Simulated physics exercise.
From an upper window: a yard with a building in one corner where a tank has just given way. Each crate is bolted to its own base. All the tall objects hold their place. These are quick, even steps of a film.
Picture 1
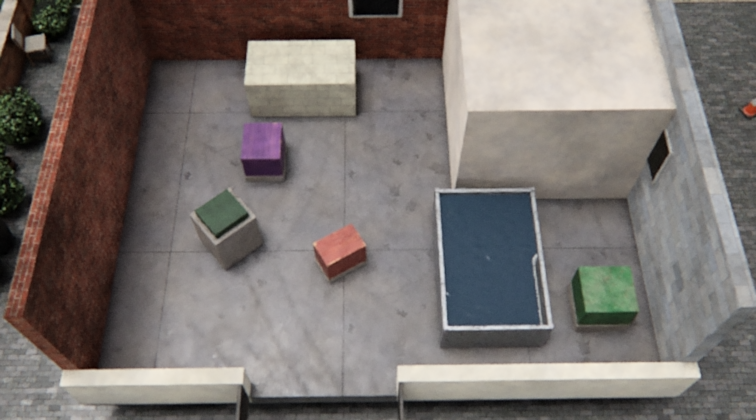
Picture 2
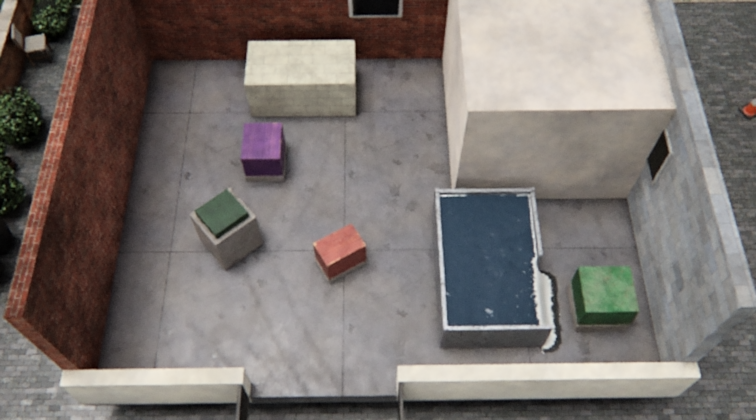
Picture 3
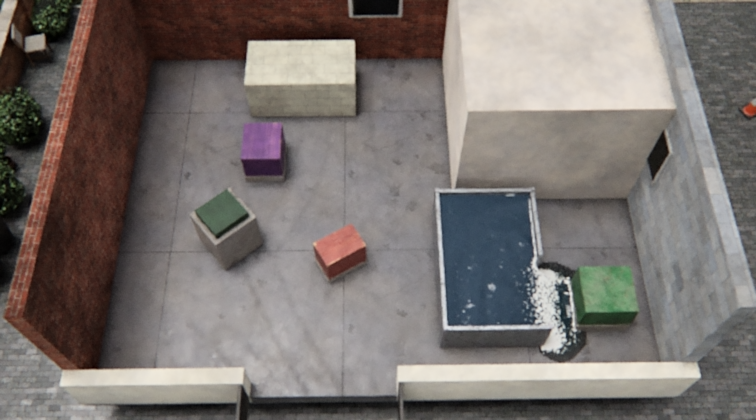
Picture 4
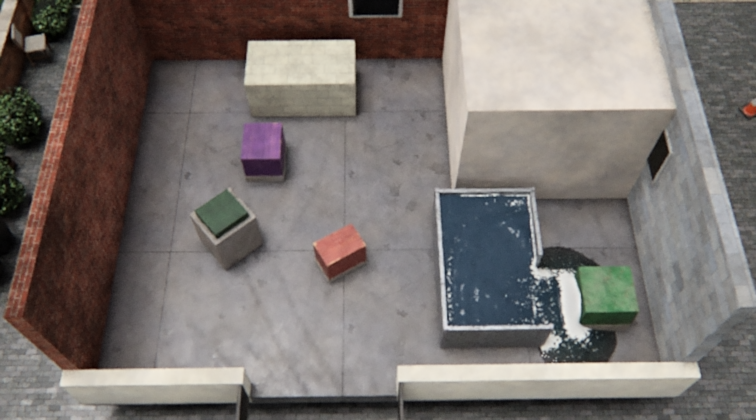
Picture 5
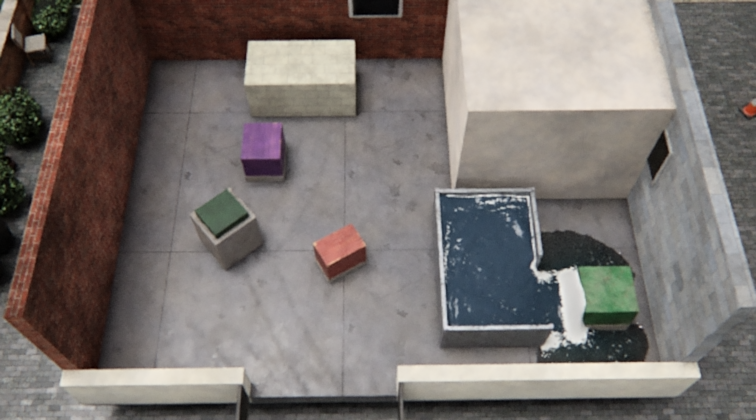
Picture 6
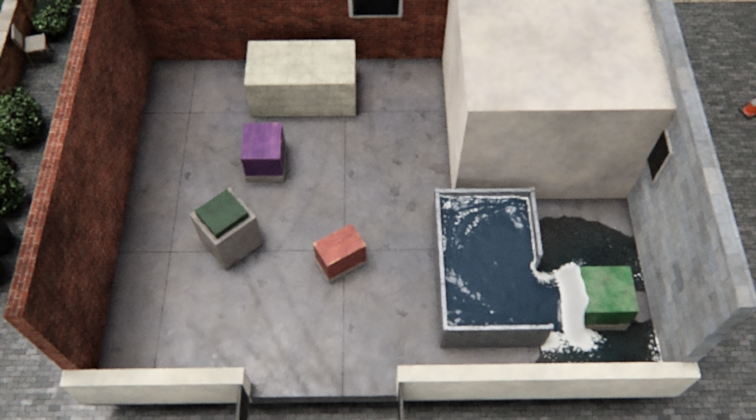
Water pouring from the right side of a walled yard's tank, spreading around a green block and darkening the paving beside it.
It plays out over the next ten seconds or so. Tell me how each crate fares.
One by one: The green crate is soaked; the red crate keeps dry; the purple crate keeps dry.
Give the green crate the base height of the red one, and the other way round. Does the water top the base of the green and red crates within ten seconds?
My reading: The green crate is topped, the red crate is spared.
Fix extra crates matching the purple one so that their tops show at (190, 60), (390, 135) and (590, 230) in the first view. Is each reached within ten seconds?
One after the other: Keeps dry, keeps dry, gets wet.
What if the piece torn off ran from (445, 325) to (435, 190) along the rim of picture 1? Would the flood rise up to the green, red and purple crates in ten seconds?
One by one: The green crate escapes it; the red crate is wetted; the purple crate takes water.
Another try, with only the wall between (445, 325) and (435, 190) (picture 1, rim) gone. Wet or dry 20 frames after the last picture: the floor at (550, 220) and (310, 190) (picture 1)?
In that order: Not flooded, wet.
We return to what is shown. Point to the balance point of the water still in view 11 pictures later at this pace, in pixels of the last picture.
At about (530, 285).
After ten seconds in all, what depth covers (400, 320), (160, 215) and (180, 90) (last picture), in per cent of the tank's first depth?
Roughly 2, 4 and 2 per cent, in turn.
A moment on, water covers 15 % of the floor; the green crate water round its plinth, the red crate not reached, the purple crate not reached.
Next, water covers 20 % of the floor; the green crate water round its plinth, the red crate not reached, the purple crate not reached.
Then, water covers 25 % of the floor; the green crate water round its plinth, the red crate not reached, the purple crate not reached.
Later, water covers 55 % of the floor; the green crate water round its plinth, the red crate water round its plinth, the purple crate water round its plinth.
In the end, water covers 80 % of the floor; the green crate was topped, the red crate stayed above the water, the purple crate stayed above the water.
